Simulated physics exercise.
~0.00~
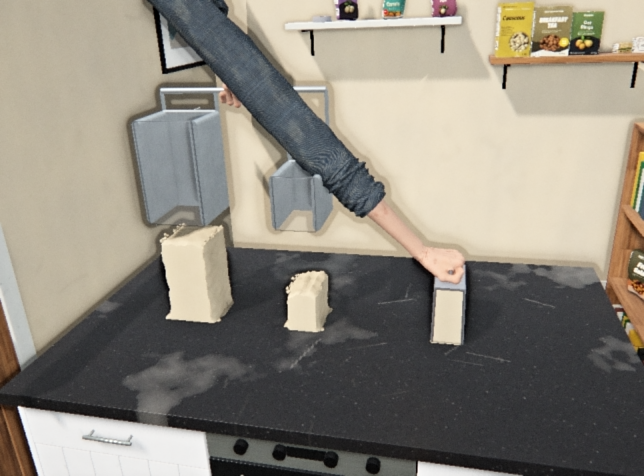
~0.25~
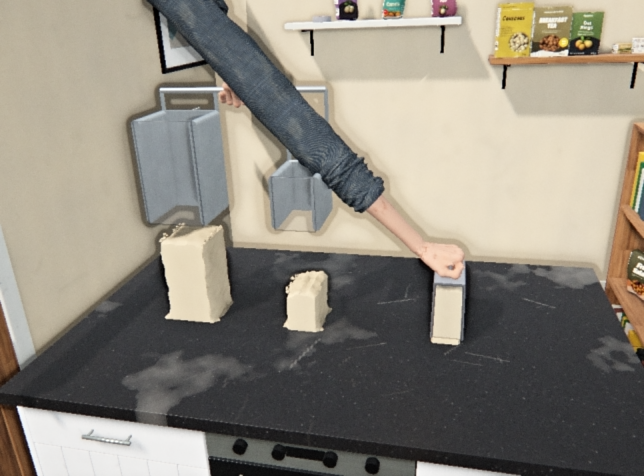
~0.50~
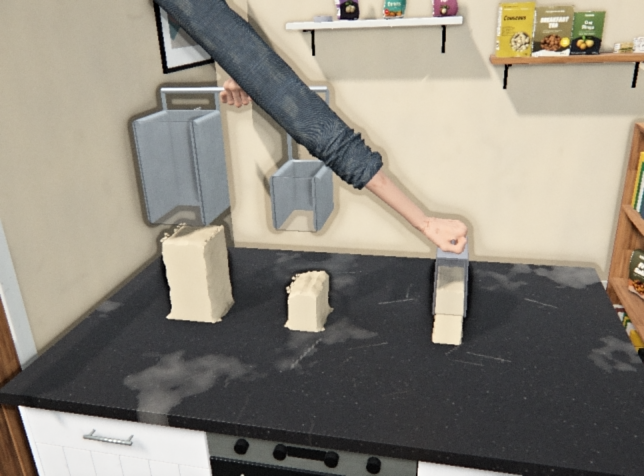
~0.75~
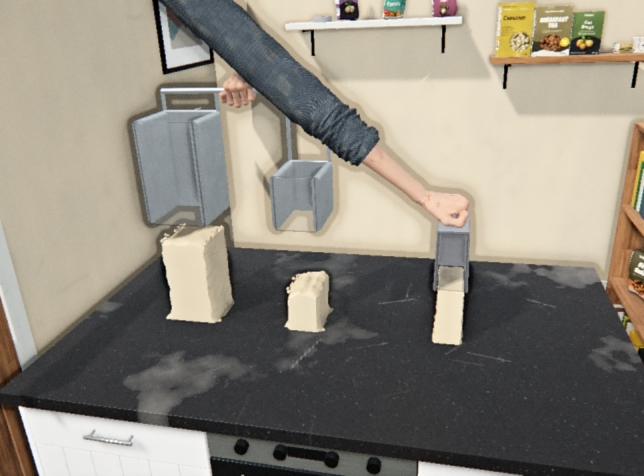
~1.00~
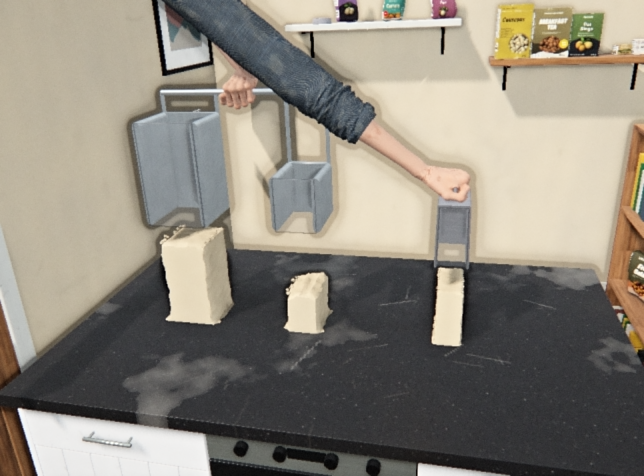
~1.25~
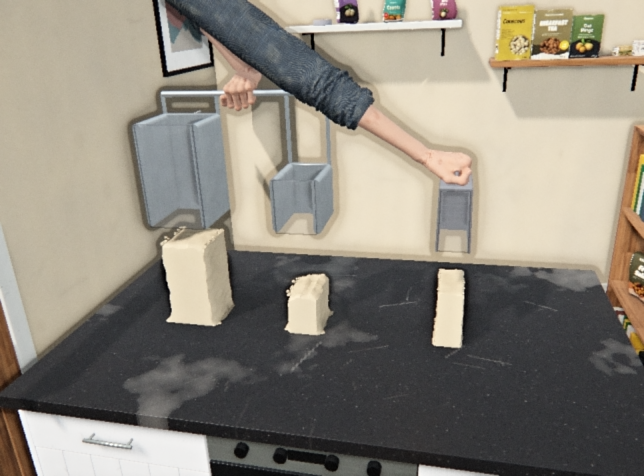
The clip opens on a dark, flour-dusted kitchen counter, where two pale blocks of flour, one tall and one short, stand at the left and centre. On the right, a fist at the end of a denim-sleeved arm rests on top of a narrow grey tin with pale flour inside it. The hand then draws the tin straight up, and the lower part of the flour comes into view beneath it. The tin keeps rising until it clears the top. At the end it hangs above a slim, upright block that stands almost whole, while the other two blocks remain unchanged.
